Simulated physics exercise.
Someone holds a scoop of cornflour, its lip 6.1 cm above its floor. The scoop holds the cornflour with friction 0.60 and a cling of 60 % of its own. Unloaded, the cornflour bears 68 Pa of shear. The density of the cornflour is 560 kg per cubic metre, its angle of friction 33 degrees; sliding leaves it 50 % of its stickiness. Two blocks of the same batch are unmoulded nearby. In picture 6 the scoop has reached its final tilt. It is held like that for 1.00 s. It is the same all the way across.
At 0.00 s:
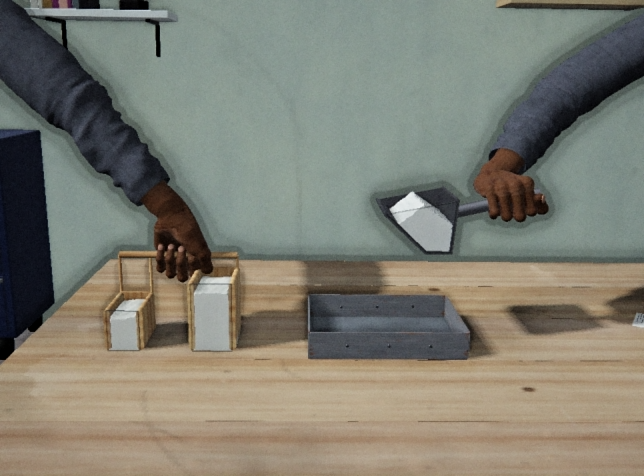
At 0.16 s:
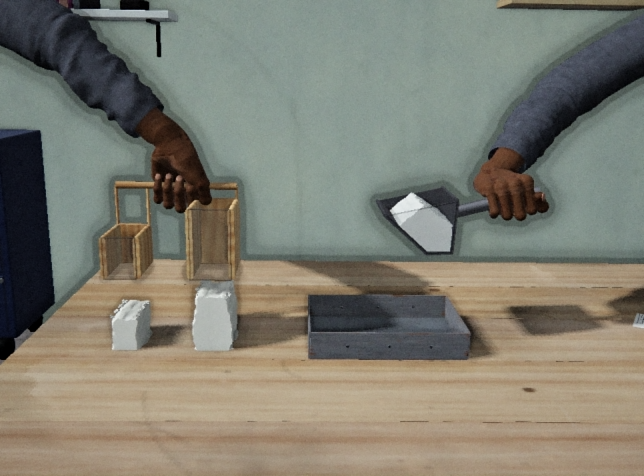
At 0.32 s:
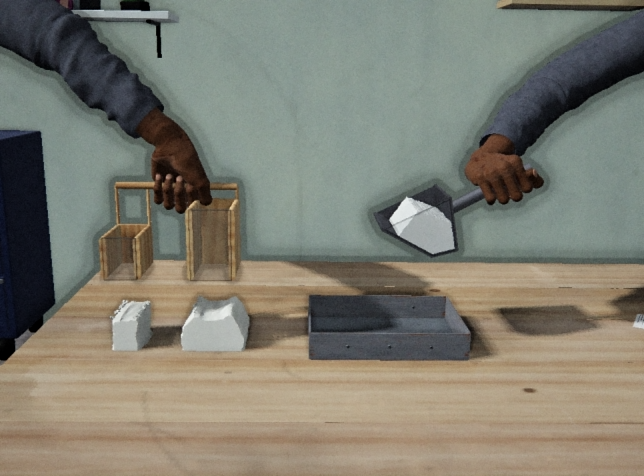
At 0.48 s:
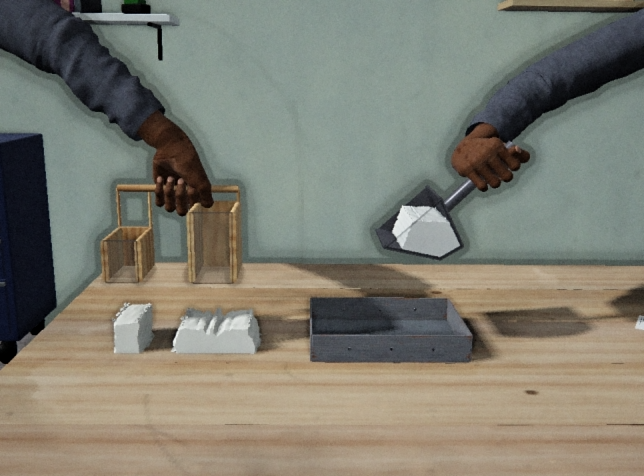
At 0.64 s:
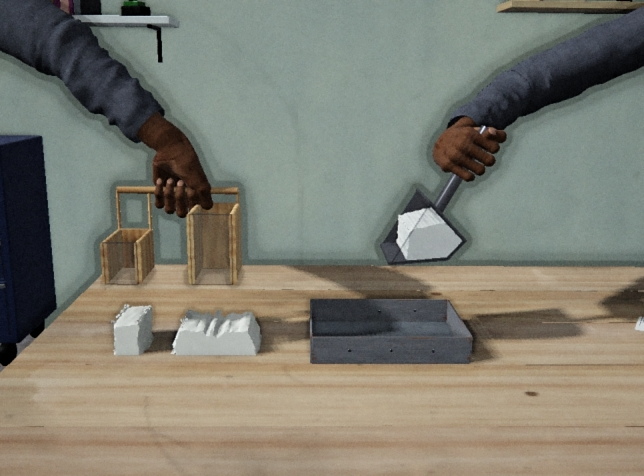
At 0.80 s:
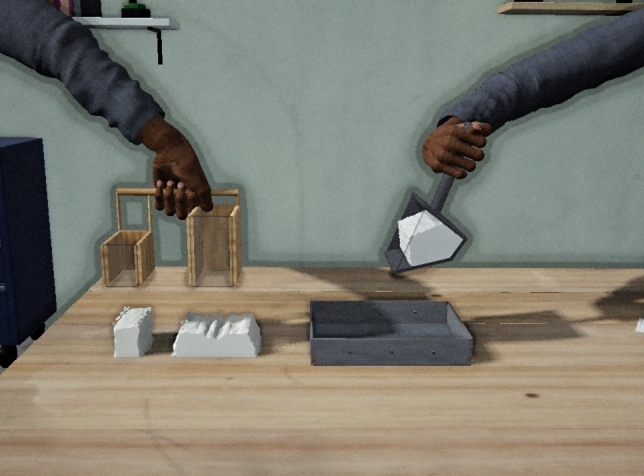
Above a wooden table, one hand lifts moulds off white blocks, one slumps, and another tilts a loaded scoop.
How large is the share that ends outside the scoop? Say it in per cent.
Expect roughly 0 %.
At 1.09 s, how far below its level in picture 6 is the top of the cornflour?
Some 0.0 cm.
By 0.93 s, the scoop is at 57 degrees and 0 % has left it.
By 1.09 s, the scoop is at 57 degrees and 0 % has left it.
By 1.25 s, the scoop is at 57 degrees and 0 % has left it.
By 1.40 s, the scoop is at 57 degrees and 0 % has left it.
By 1.50 s, at the end, the scoop is at 57 degrees and 0 % has left it.
